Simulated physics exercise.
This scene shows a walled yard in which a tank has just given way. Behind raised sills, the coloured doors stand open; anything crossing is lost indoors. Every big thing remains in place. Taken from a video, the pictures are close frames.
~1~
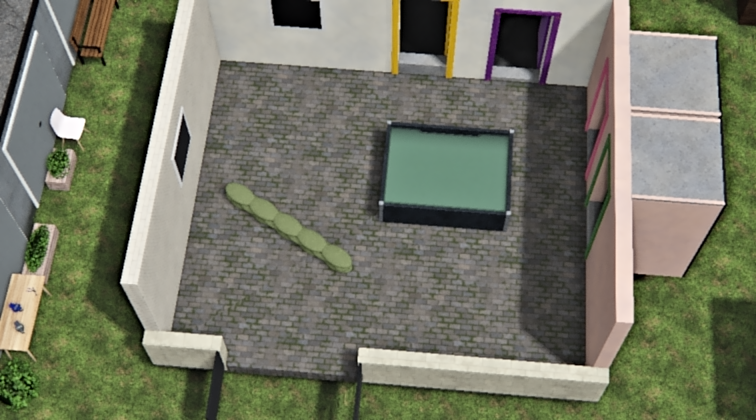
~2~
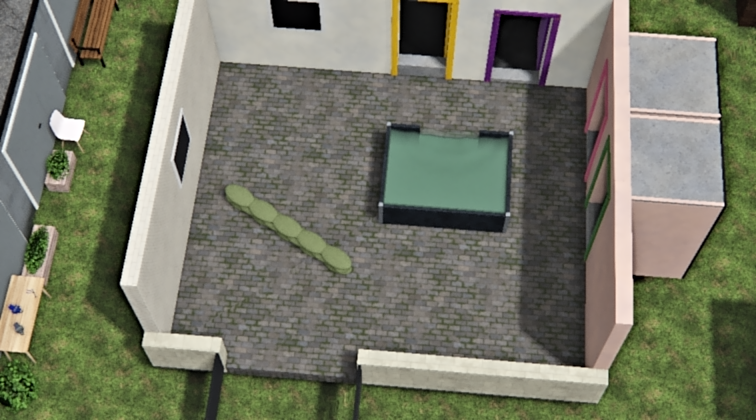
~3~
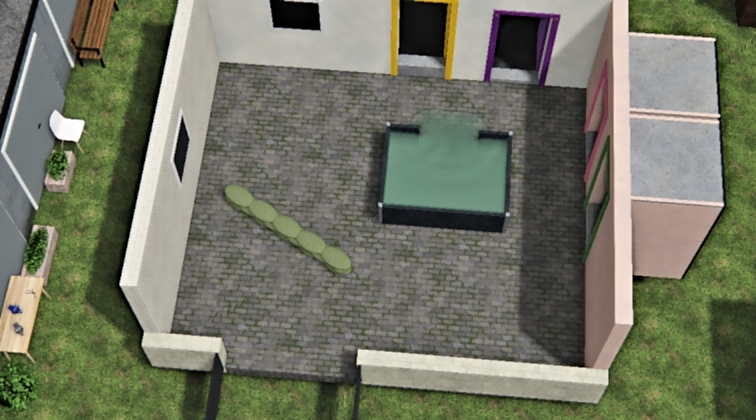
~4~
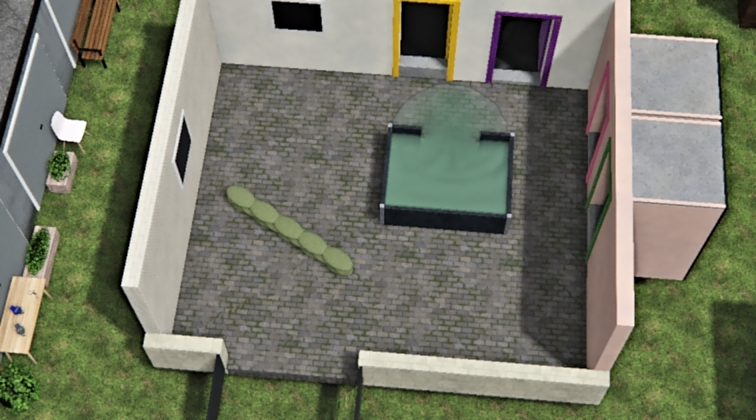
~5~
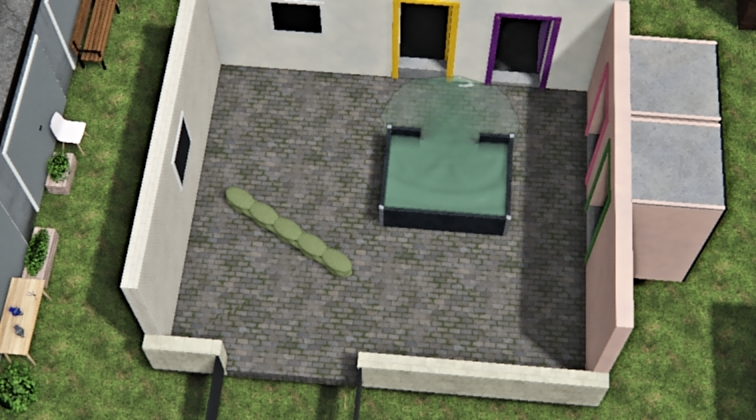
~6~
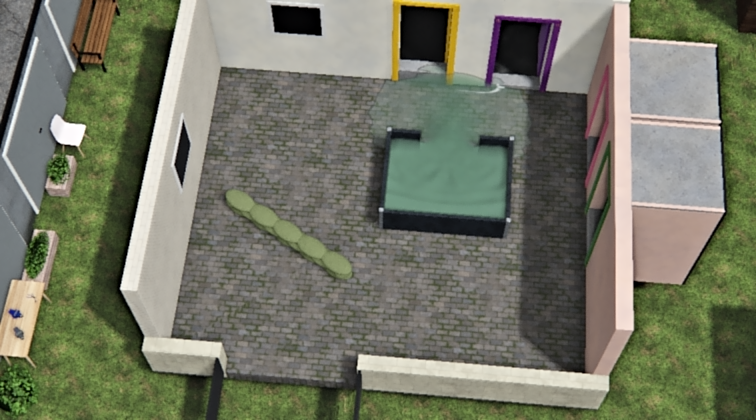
Water pours from a gap in the tank's far side and spreads across the paved yard.
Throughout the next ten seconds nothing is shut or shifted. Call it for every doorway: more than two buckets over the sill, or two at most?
My call: The green door two at most; the yellow door two at most; the pink door two at most; the purple door more than two.
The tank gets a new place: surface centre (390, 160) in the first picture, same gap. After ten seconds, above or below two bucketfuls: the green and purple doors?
I'd say the green door stops short while the purple door stops short.
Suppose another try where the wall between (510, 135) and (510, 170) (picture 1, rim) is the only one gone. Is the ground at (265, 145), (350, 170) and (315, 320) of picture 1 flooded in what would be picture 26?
Unwetted, unwetted, unwetted.
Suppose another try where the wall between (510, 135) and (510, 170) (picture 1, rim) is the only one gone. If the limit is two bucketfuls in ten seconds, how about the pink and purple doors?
Pink: Over the line; purple: Under the line.
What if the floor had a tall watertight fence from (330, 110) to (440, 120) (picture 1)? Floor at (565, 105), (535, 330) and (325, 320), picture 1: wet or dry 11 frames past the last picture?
Taking the points in the order given, they are inundated, high and dry and high and dry.
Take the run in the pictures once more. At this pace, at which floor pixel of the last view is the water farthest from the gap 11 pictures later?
Roughly at (220, 73).
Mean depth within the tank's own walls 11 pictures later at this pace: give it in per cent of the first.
About 54 per cent.
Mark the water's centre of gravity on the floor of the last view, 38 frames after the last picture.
My pick is pixel (412, 187).
A moment on, water covers 10 % of the floor; the green door not reached, the yellow door under two buckets in, the pink door not reached, the purple door under two buckets in.
Next, water covers 20 % of the floor; the green door not reached, the yellow door under two buckets in, the pink door wet at the sill, nothing in, the purple door over two buckets in.
Then, water covers 40 % of the floor; the green door wet at the sill, nothing in, the yellow door under two buckets in, the pink door under two buckets in, the purple door over two buckets in.
Later, water covers 65 % of the floor; the green door wet at the sill, nothing in, the yellow door under two buckets in, the pink door under two buckets in, the purple door over two buckets in.
In the end, water covers 90 % of the floor; the green door wet at the sill, nothing in, the yellow door under two buckets in, the pink door under two buckets in, the purple door over two buckets in.
